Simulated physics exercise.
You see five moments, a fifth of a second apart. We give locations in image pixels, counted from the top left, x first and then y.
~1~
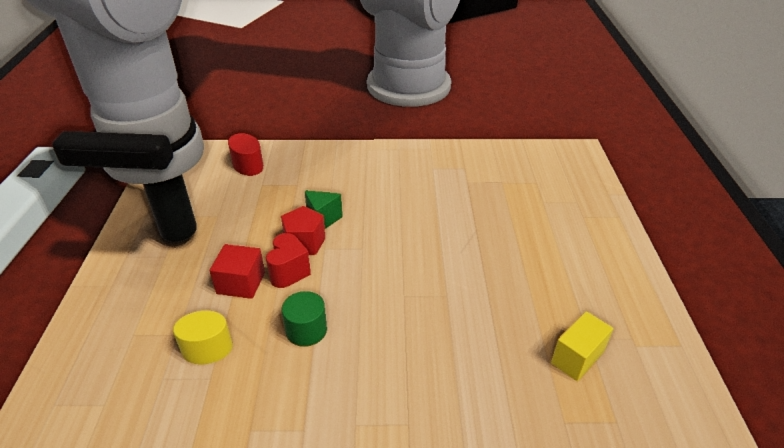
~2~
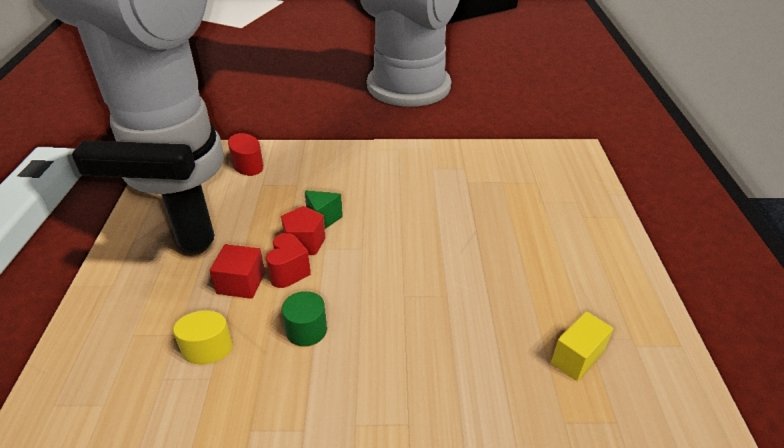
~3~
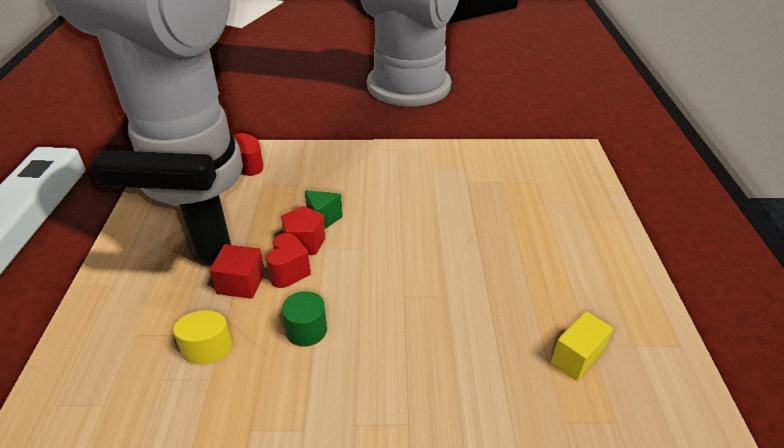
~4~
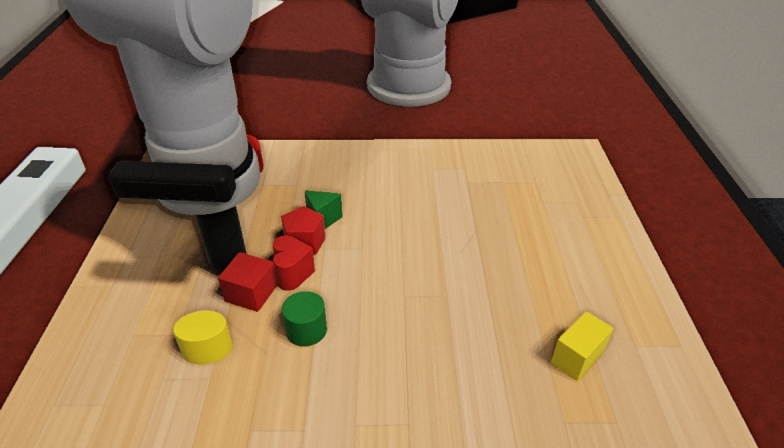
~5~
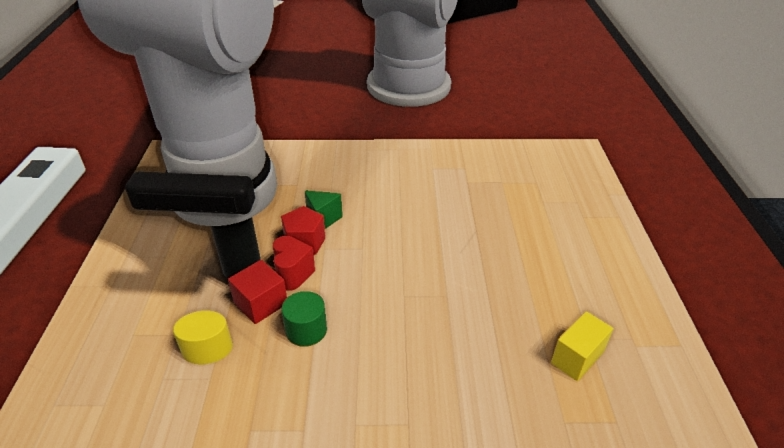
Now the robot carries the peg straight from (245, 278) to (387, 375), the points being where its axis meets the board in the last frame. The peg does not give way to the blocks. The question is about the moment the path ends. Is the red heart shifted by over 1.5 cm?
No, it doesn't check out.
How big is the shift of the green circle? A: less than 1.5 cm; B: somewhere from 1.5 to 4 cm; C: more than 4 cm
Answer: C.
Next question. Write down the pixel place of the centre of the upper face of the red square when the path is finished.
Near (277, 329).
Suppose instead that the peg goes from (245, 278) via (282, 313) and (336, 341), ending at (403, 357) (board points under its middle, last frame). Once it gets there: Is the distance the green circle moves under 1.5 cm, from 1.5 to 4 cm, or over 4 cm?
It ends farther than 4 cm from its spot.
On the path given first. One third of the way, peg at (286, 298); red square at (279, 316), turned 50° clockwise; red heart at (296, 252), turned 30° anticlockwise; green circle at (321, 326).
Two thirds of the way, peg at (335, 331); red square at (277, 329), turned 75° clockwise; red heart at (296, 252), turned 30° anticlockwise; green circle at (339, 351).
At the end, peg at (387, 367); red square at (277, 329), turned 75° clockwise; red heart at (296, 252), turned 30° anticlockwise; red five-sided block unmoved; green circle at (354, 381).
